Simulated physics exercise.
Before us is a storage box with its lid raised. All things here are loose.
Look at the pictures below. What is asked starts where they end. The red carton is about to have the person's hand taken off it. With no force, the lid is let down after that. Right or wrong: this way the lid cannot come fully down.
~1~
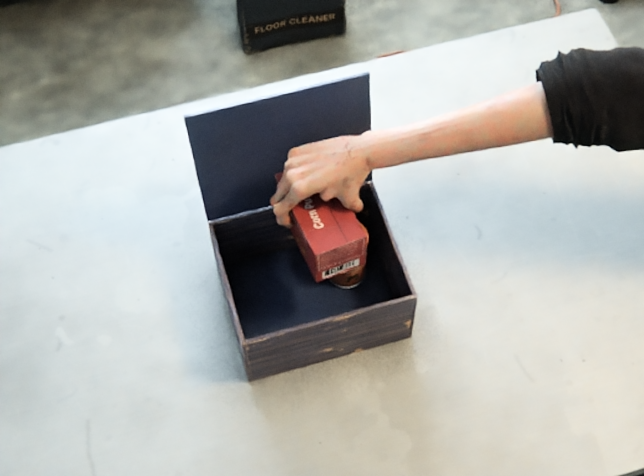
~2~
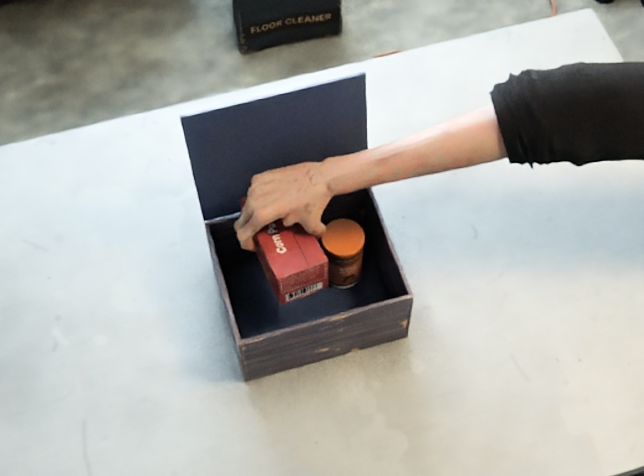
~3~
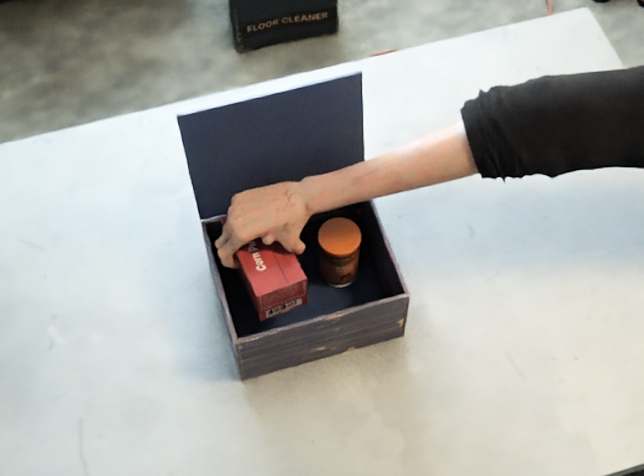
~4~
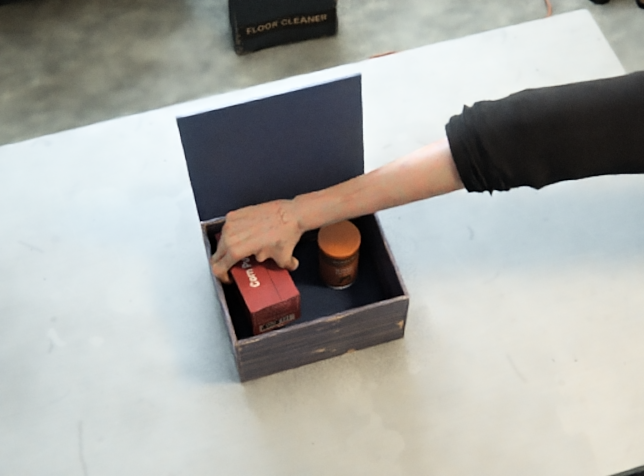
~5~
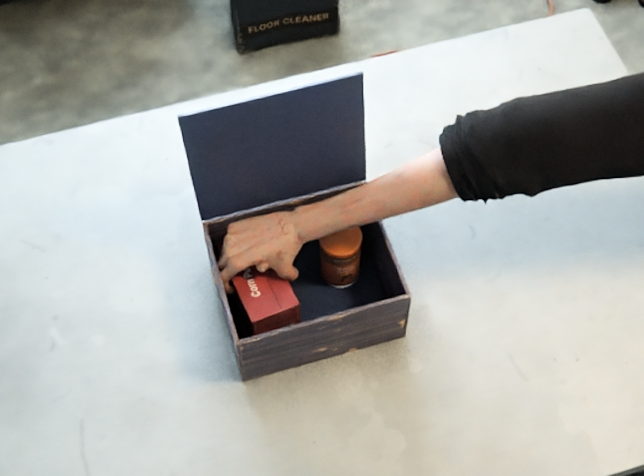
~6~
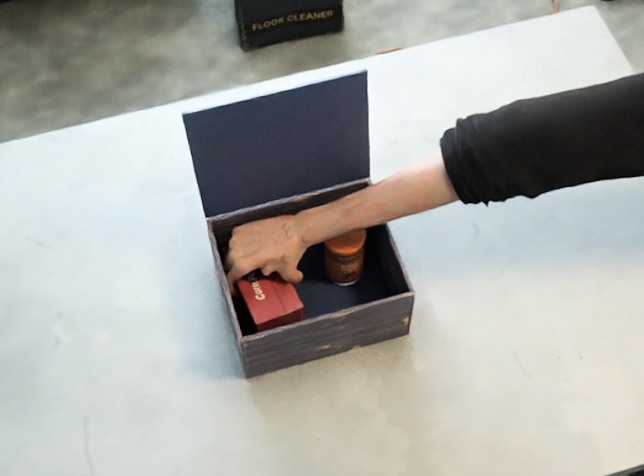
Wrong, the lid comes fully down.
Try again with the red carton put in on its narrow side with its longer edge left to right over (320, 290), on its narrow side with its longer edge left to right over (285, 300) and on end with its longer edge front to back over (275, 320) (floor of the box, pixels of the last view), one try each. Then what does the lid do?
Case one lid open, case two lid shut, case three lid open.
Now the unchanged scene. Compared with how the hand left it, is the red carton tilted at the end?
Once everything settles, it keeps its original angle.
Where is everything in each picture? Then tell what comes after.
The first frame shows coming down; red carton (320, 220).
The second frame shows coming down; red carton (284, 243); orange tin (343, 254).
The third frame shows coming down; red carton (265, 260); orange tin (339, 253).
The fourth frame shows coming down; red carton (258, 276); orange tin (339, 255).
The fifth frame shows coming down; red carton (259, 286); orange tin (340, 254).
The sixth frame shows in place under the hand; red carton (264, 289); orange tin (344, 251).
Then, 1.30 s later than the last frame, lid 78° above the rim.
Then, 1.70 s later than the last frame, lid 49° above the rim.
Then, 2.00 s later than the last frame, lid 19° above the rim.
When it is over, lid shut; both as before. End places, in pixels of the last picture, red carton near (264, 289).
